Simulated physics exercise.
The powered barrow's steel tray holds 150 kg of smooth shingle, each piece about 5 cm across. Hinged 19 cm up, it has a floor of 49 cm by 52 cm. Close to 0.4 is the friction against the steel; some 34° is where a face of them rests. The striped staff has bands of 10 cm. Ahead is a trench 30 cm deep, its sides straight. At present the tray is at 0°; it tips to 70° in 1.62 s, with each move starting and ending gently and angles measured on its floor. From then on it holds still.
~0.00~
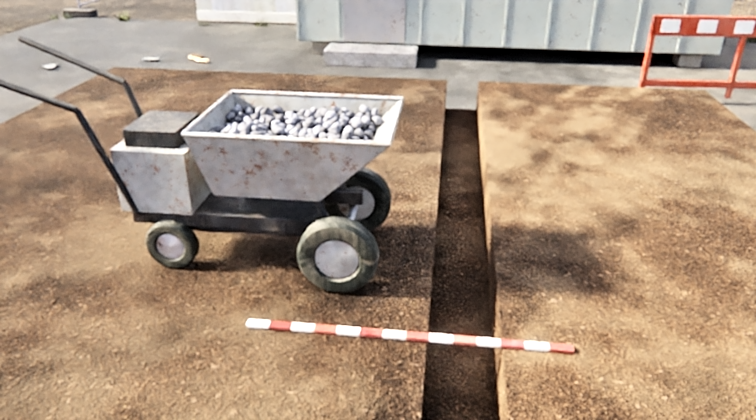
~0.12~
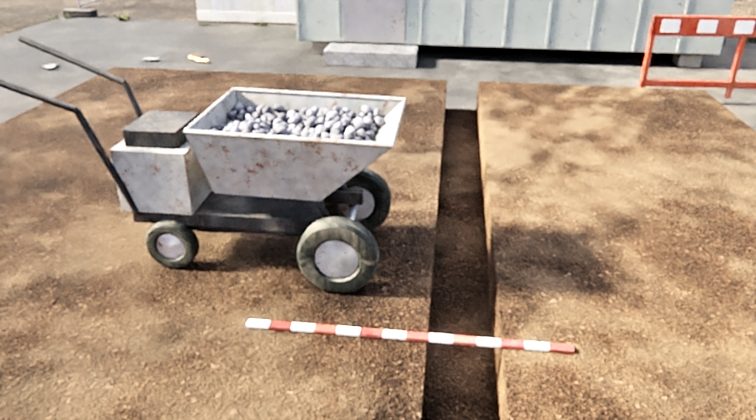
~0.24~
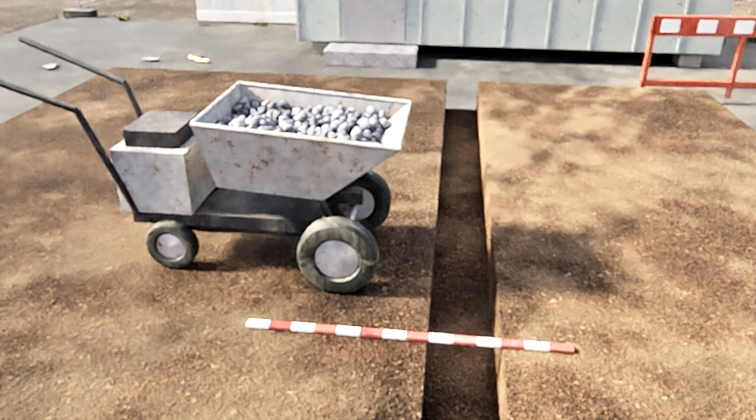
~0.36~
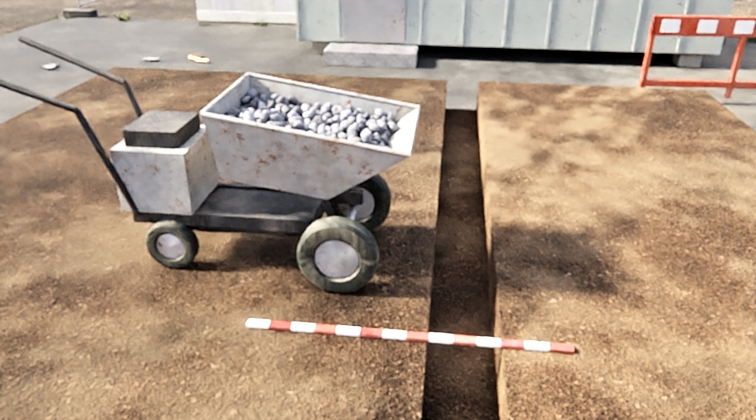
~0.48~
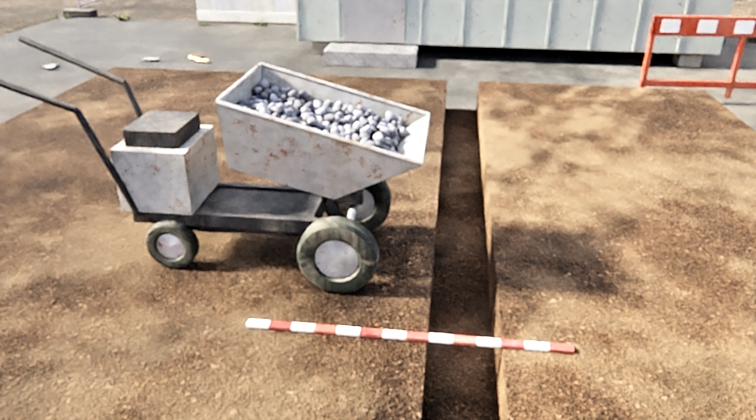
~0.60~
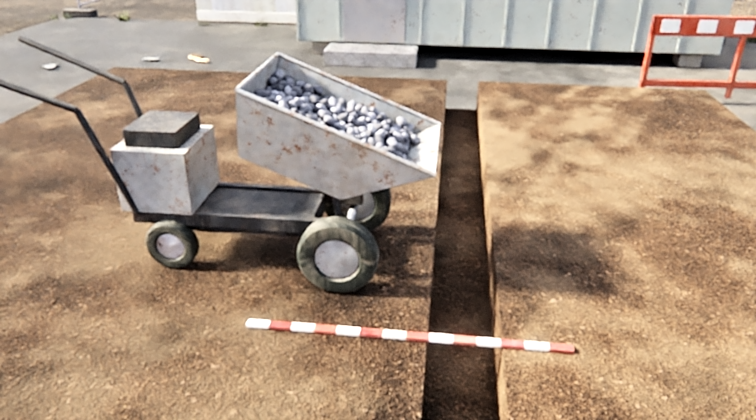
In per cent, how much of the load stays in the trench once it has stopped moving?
I would say about 35 per cent.
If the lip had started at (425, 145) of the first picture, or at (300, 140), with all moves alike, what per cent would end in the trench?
I'd say some 10 per cent and some 80 per cent.
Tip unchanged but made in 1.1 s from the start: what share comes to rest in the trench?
Then some 30 per cent would.
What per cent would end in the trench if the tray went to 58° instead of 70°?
I'd expect around 45 in a hundred.
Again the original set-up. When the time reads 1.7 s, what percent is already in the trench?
Close to 15 per cent has got there by then.
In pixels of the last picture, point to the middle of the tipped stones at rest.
Their middle is at about (527, 265).
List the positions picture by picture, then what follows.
In the first picture, the tray is at 0°, its lip at (390, 145); the top of the load is at (325, 121).
In the second picture, lip at (393, 146), floor tilted 1°, highest stones at (300, 119); the stones move at 0.2 m/s on average.
In the third picture, lip at (400, 149), floor tilted 4°, highest stones at (272, 111); the stones move at 0.3 m/s on average.
In the fourth picture, lip at (410, 155), floor tilted 9°, highest stones at (258, 100); the stones move at 0.4 m/s on average.
In the fifth picture, the tray is at 15°, its lip at (422, 164); the top of the load is at (269, 91); the stones move at 0.5 m/s on average.
In the sixth picture, lip at (435, 175), floor tilted 22°, highest stones at (279, 83); the stones move at 0.6 m/s on average.
After 1.2 s the floor is at 59°; 99 % in the tray, 1 % in the trench; the foremost stones are at (490, 234).
After 1.7 s the floor is at 70°; 32 % in the tray, 17 % in the trench, 51 % past the trench; the foremost stones are at (634, 275).
After 2.1 s the floor is at 70°; 5 % in the tray, 27 % in the trench, 68 % past the trench; the foremost stones are at (735, 289).
After 4.0 s the floor is at 70°; 0 % in the tray, 35 % in the trench, 65 % past the trench; the foremost stones are past the picture's edge.
